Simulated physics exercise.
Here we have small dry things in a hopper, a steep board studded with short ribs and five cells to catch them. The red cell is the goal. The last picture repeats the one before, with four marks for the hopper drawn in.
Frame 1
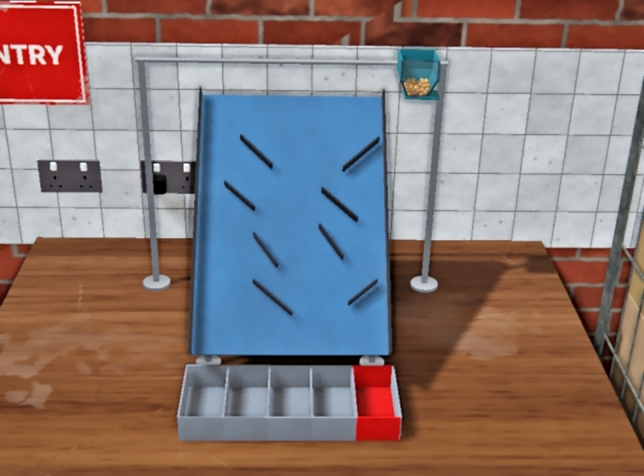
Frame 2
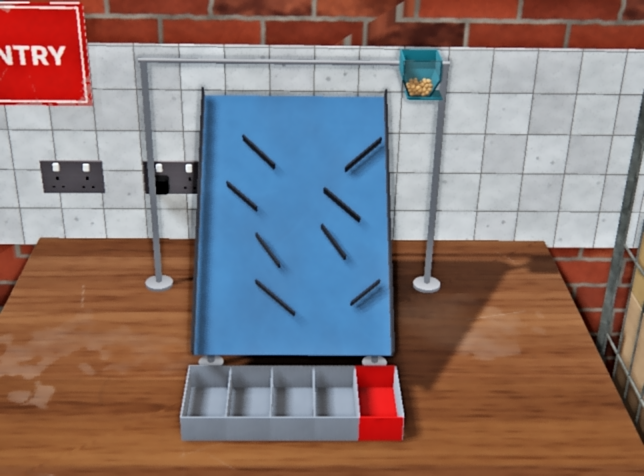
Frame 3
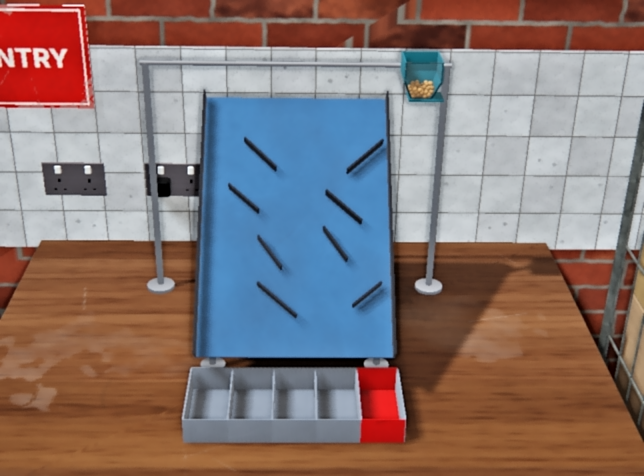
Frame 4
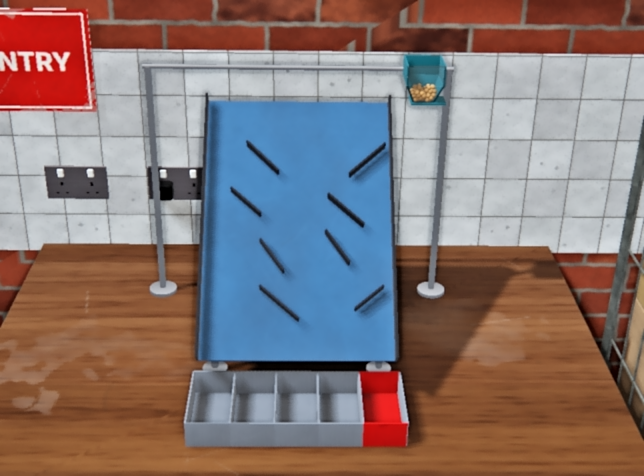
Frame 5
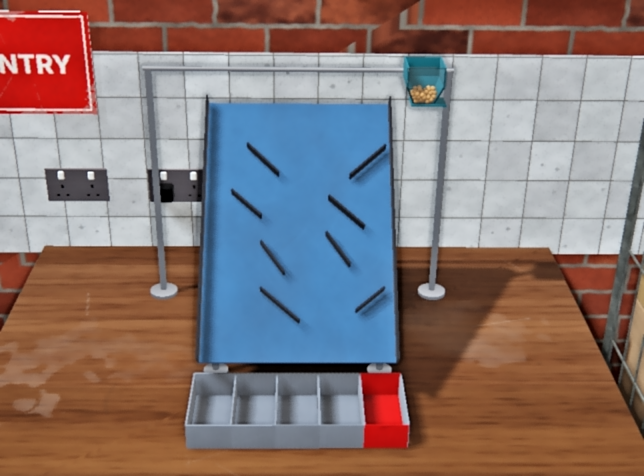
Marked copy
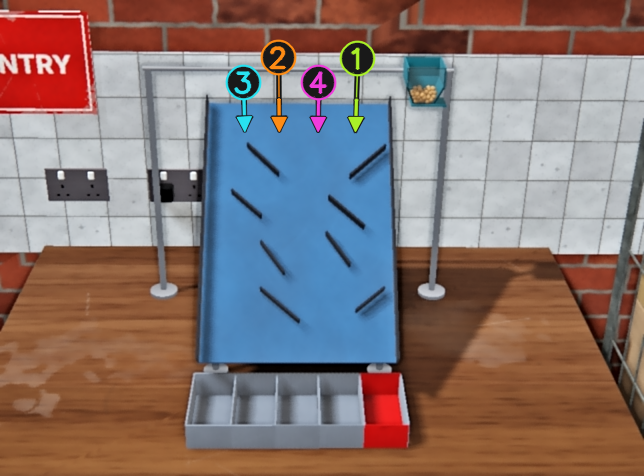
A steep blue board with short dark ribs stood above a row of cells, the rightmost red, while a small teal hopper of pale pieces stayed still and only the view shifted slightly.
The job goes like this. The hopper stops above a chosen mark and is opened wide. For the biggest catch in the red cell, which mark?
1 works best here.
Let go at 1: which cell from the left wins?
The fifth from the left.
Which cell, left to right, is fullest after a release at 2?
It is the fourth one.
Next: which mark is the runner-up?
The answer is 4.
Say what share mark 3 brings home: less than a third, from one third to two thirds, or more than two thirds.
It is less than a third.
On the marked copy, mark 1 meets the board at (355, 126); mark 2 meets the board at (279, 126); mark 3 meets the board at (244, 125); mark 4 meets the board at (318, 126).
Choosing 1, roughly half in the red cell, roughly a third in other cells, about a tenth outside the box.
Choosing 2, about a tenth in the red cell, the larger part in other cells, about a tenth outside the box.
Choosing 3, about a tenth in the red cell, roughly half in other cells, roughly a third outside the box.
Choosing 4, roughly a quarter in the red cell, roughly half in other cells, roughly a quarter outside the box.
